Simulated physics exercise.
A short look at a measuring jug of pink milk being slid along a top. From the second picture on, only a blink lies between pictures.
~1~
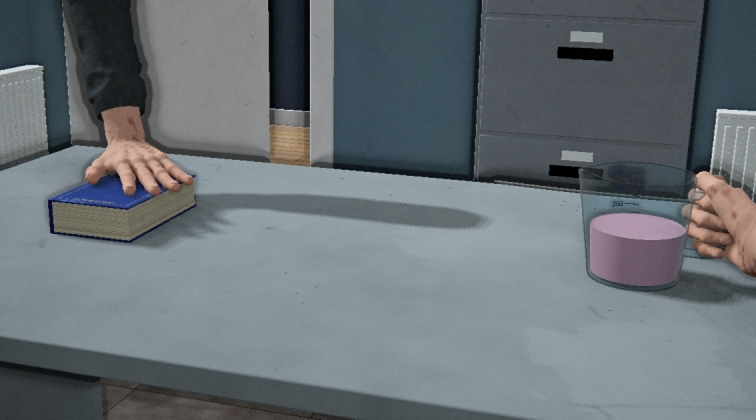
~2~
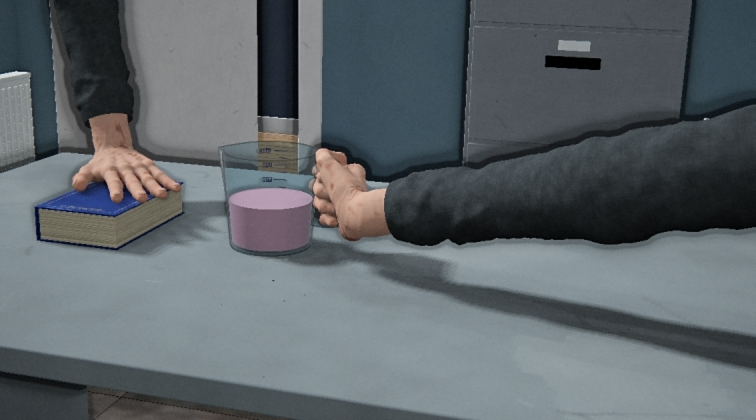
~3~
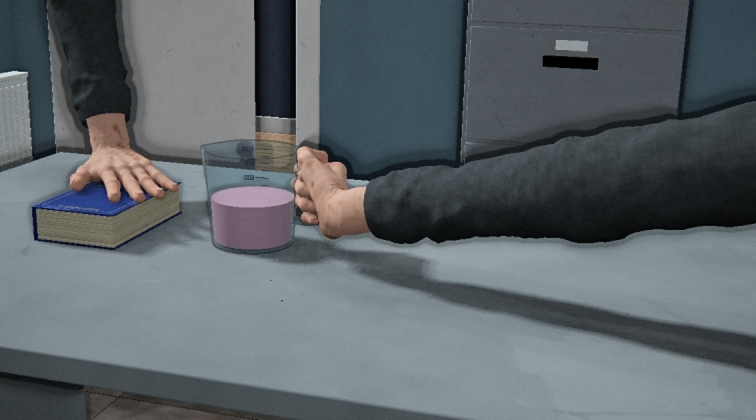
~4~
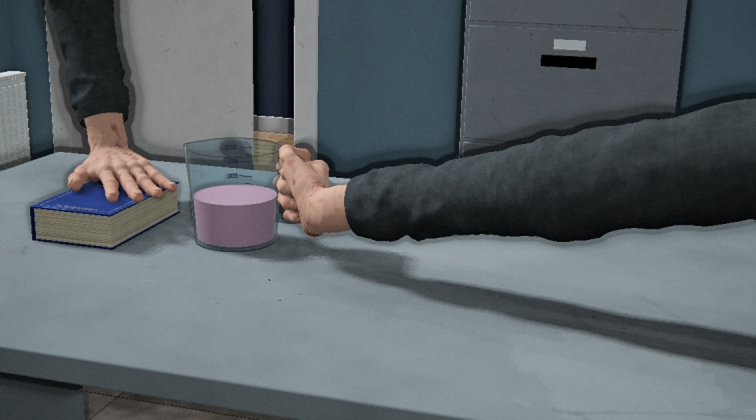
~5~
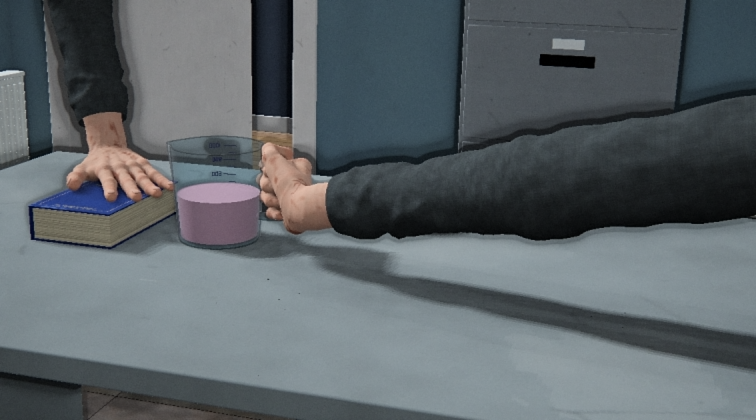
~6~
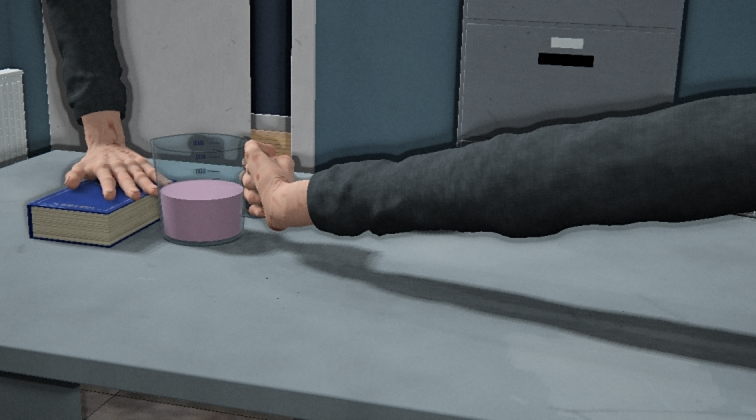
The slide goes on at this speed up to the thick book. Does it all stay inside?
It keeps it all in.
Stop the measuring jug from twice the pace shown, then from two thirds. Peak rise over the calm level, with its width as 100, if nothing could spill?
Roughly 45 per cent, then 15 per cent.
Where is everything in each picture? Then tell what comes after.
The first picture shows at rest; measuring jug (638, 222) about half full; thick book (127, 203).
The second picture shows under way; measuring jug about half full, surface at (270, 199).
The third picture shows on by 20 px; measuring jug (252, 193) about half full.
The fourth picture shows on by 15 px; measuring jug about half full, surface at (235, 195).
The fifth picture shows on by 15 px; measuring jug (219, 189) about half full.
The sixth picture shows on by 15 px; measuring jug about half full, surface at (202, 190); thick book (107, 207).
Shortly, the measuring jug meets the thick book.
Then, the pink milk surges up the wall; the wave climbs under half way to the rim.
At the finish, the measuring jug stands at the thick book; none is lost.
